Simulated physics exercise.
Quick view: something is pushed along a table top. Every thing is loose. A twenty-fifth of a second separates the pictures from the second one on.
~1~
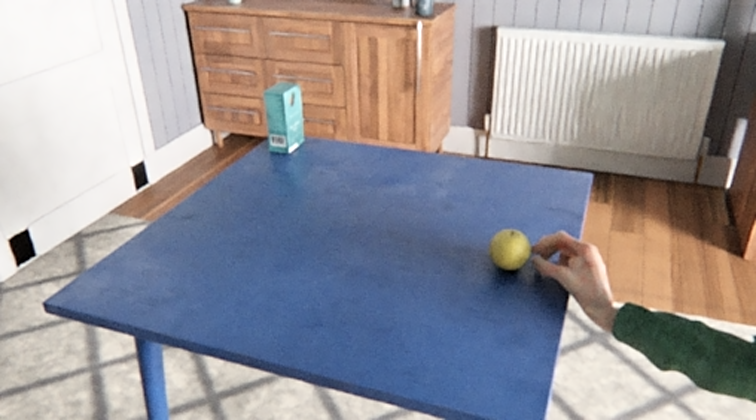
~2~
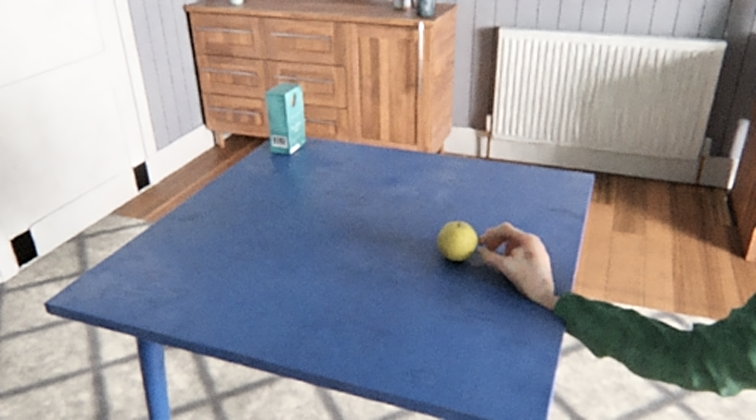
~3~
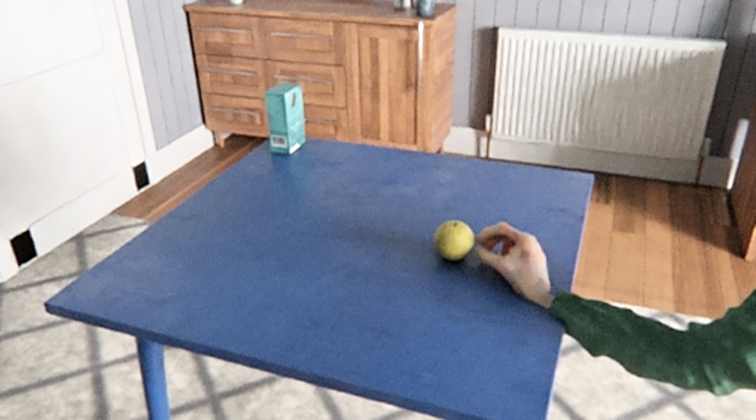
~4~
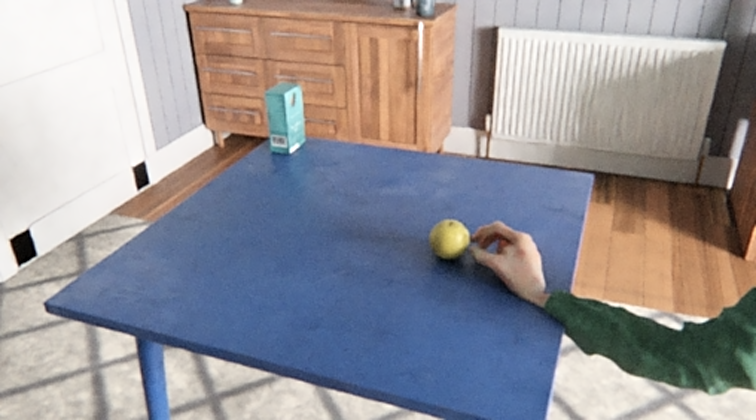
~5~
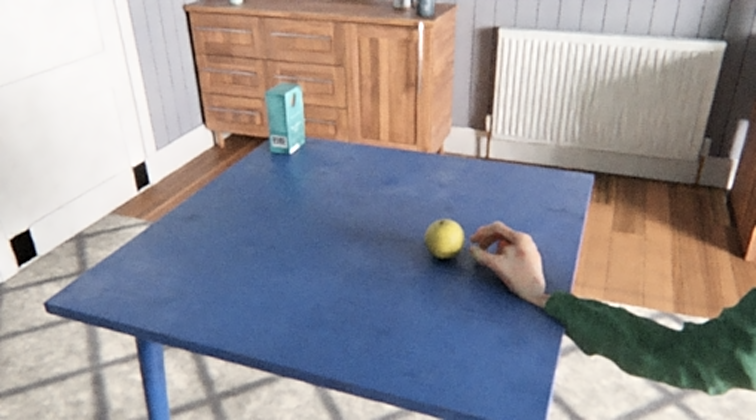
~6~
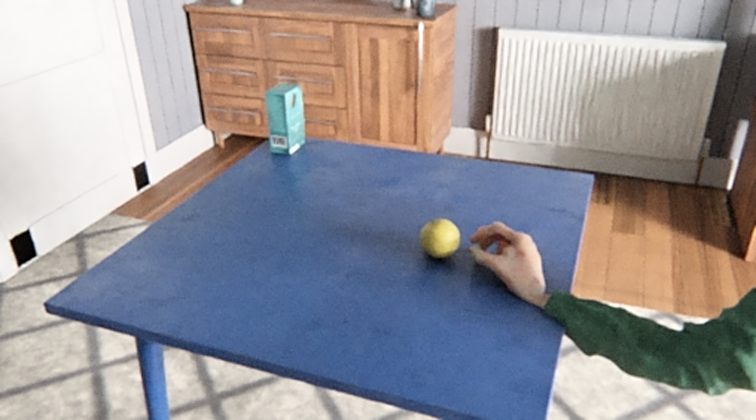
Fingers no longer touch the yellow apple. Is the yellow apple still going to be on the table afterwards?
Never off.
Then, 0.30 s past the last view, yellow apple displaced about its own width near (407, 233).
Then, 0.70 s past the last view, yellow apple displaced well along near (370, 226).
Then, 1.20 s past the last view, yellow apple displaced well along near (335, 220).
Then, 1.80 s past the last view, yellow apple displaced well along near (307, 215).
Finally, moved from the start, yellow apple. Final places as the last picture's camera would see them, yellow apple near (293, 213).
